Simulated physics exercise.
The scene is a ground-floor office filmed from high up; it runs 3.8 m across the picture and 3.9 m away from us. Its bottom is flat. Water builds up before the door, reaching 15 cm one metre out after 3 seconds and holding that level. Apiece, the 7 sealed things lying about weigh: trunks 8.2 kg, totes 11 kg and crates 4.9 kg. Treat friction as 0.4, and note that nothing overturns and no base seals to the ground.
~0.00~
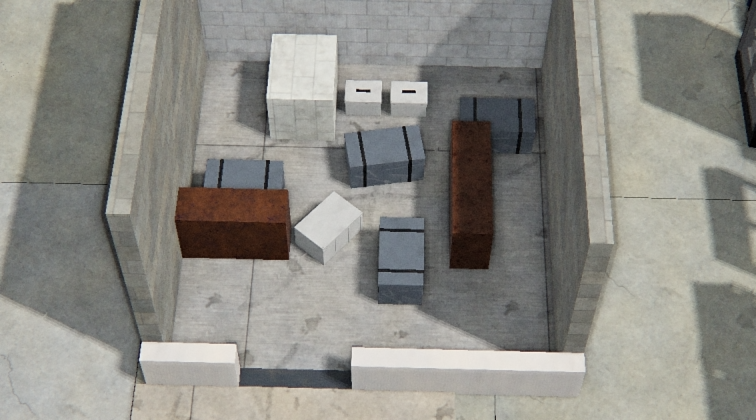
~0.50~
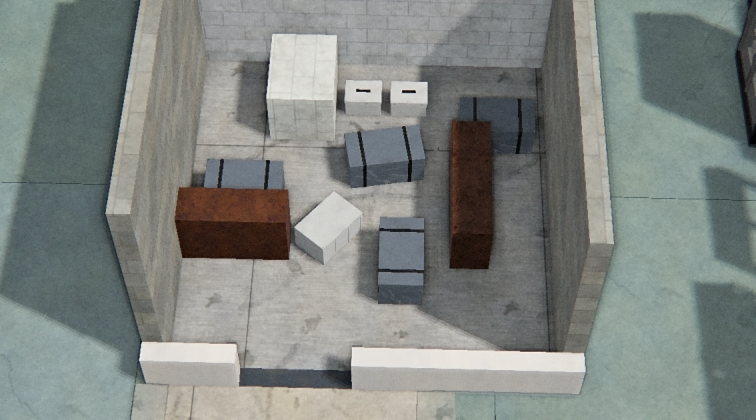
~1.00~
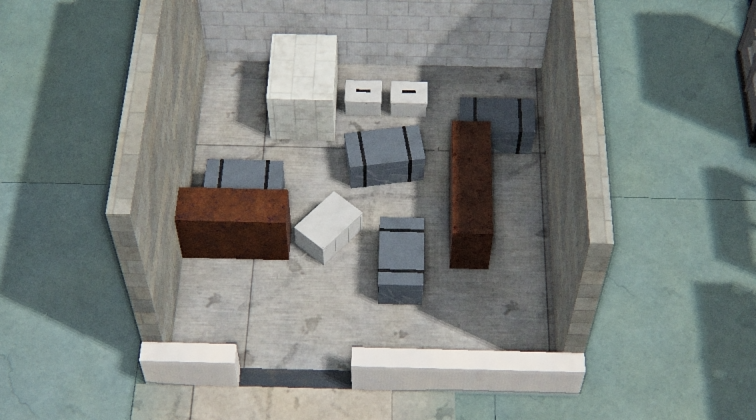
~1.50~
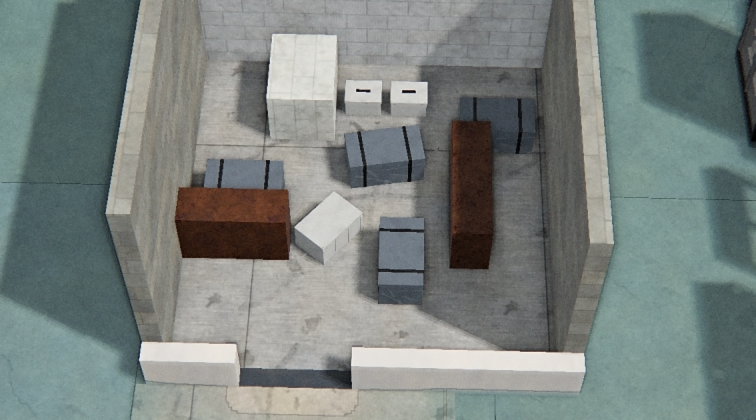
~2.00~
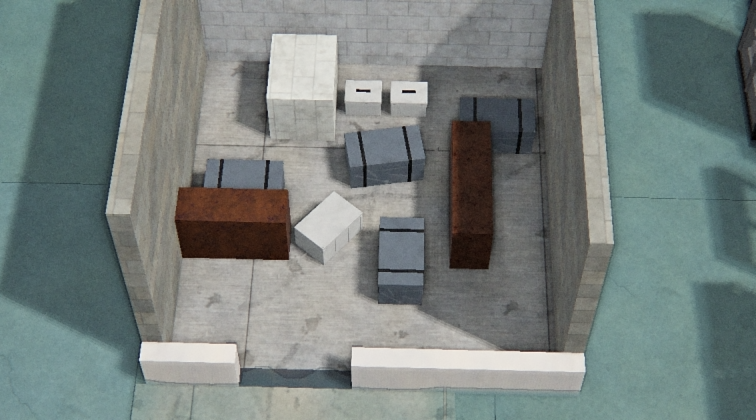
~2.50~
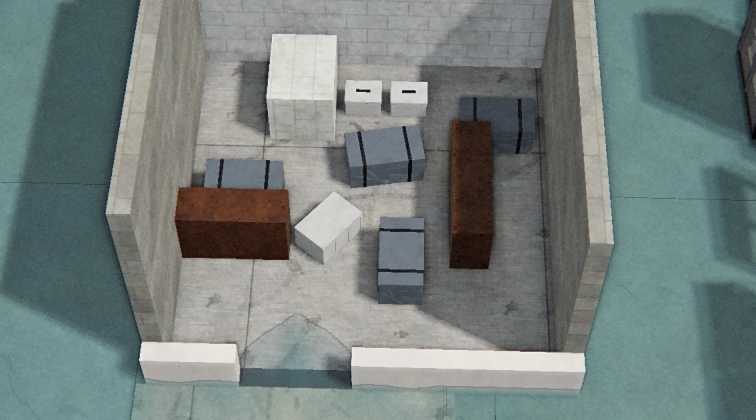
A roofless room with pale walls and a grey floor, open at a doorway in its low front wall, is seen from high above by a still camera. Inside stand a tall white block, two small white boxes at the back, grey-blue strapped boxes, two rusty-brown blocks and a tilted white box. Blue-green water spreads over the ground outside, covers the doorstep and pushes a small wedge inside, while nothing else moves.
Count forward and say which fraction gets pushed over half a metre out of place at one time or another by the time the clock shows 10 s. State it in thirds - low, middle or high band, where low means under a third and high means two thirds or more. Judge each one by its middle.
Low band.
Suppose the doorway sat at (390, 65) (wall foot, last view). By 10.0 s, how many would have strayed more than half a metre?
Then it comes to 7 of them.
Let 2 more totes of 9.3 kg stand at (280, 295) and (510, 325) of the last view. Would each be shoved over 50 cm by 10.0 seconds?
First one goes beyond it, second one stays within it.
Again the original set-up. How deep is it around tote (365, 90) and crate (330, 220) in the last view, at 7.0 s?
Close to 4 and 7 centimetres.
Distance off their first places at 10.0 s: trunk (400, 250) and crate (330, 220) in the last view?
They've ended up 30 cm and 150 cm away, in that order.
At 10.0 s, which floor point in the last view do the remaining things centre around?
That lands at roughly (405, 148).
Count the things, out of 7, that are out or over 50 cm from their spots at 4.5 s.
By my reckoning, 0.
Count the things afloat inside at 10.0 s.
It comes to 4.
After 3.5 s 0 of 7 are over 50 cm from their spots; 0 afloat.
After 4.5 s 0 of 7 are over 50 cm from their spots; 1 afloat.
After 7.0 s 2 of 7 are over 50 cm from their spots; 2 afloat.
After 10.0 s 2 of 7 are over 50 cm from their spots, and 2 have been at some point; 4 afloat.
